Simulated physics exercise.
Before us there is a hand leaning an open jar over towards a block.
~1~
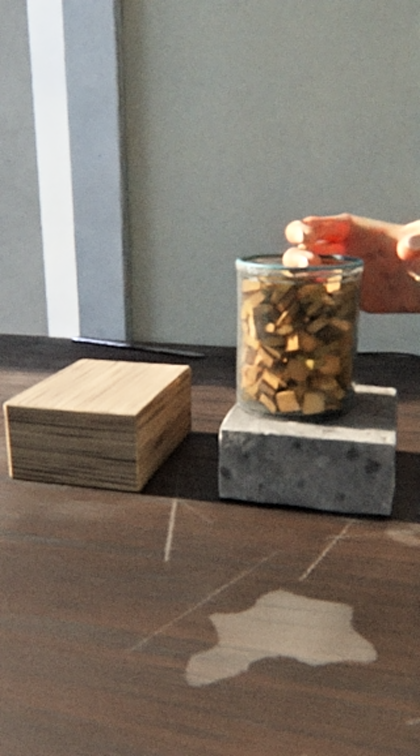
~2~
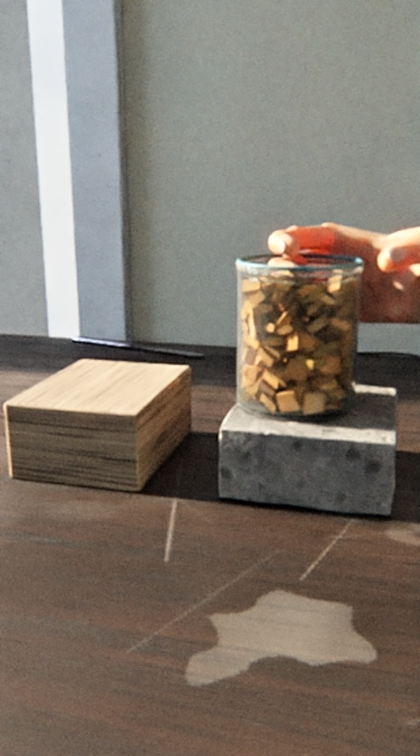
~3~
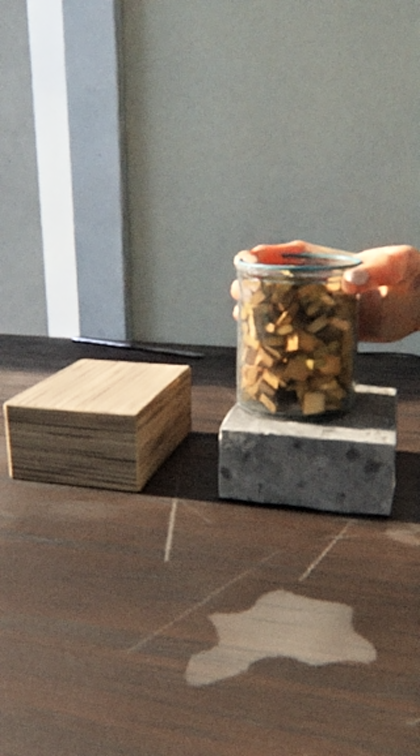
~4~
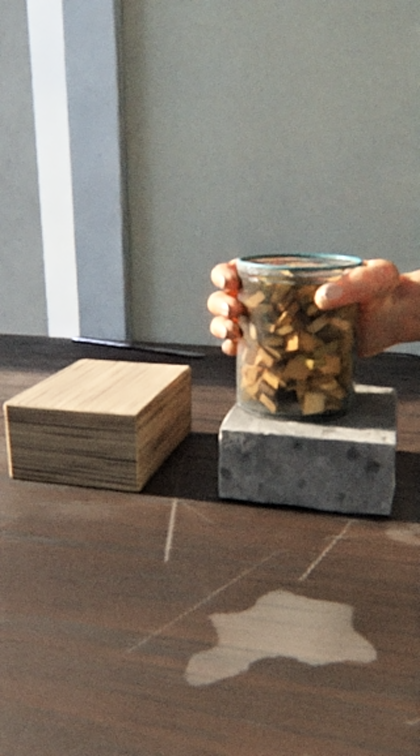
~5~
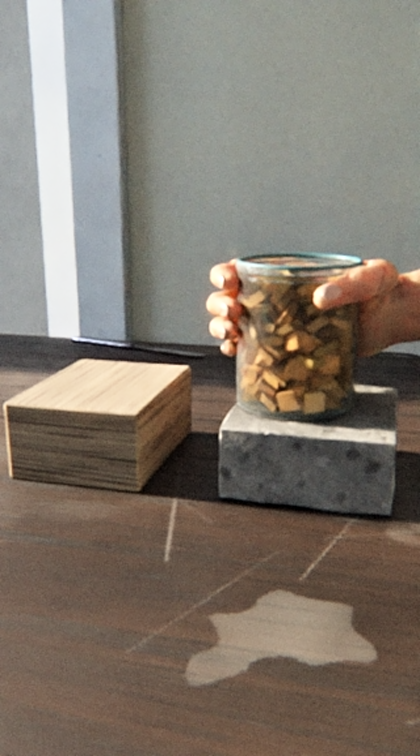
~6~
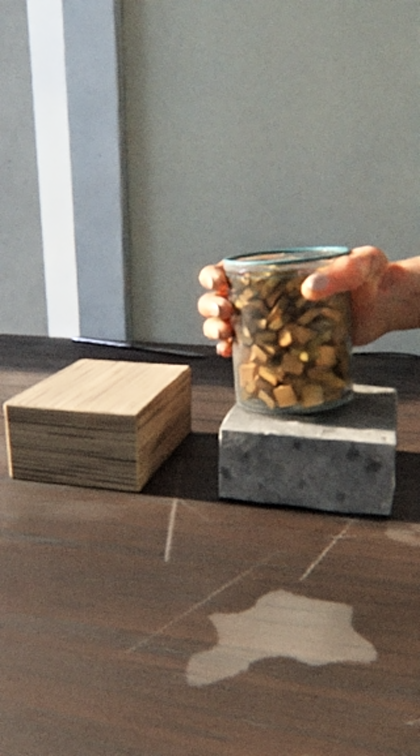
A clear glass jar nearly full of golden-brown square pieces stands on a speckled grey block on a dark wooden table, seen from slightly above by a still camera. A pale wooden block sits to the left, with a grey wall behind and a light patch in front. A hand from the right lowers behind the rim, grips the jar's sides and tilts it slightly left.
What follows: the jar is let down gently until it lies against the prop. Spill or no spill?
The load, in the end, escapes its holder.
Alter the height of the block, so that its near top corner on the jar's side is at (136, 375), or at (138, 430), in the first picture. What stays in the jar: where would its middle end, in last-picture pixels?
(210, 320), then (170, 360).
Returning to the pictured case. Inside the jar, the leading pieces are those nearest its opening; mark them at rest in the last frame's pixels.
Roughly at (104, 364).
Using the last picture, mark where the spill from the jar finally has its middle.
The middle ends up near (86, 377) in the last picture.
Then, 0.58 s past the last view, the jar leans 45°; everything is still inside.
Then, 1.09 s past the last view, the jar leans 80°; a stray few of the cereal squares out of it.
Then, 1.53 s past the last view, the jar rests on the block at 85°; a small part of the cereal squares out of it.
Finally, the jar rests on the block at 85°; a small part of the cereal squares out of it.
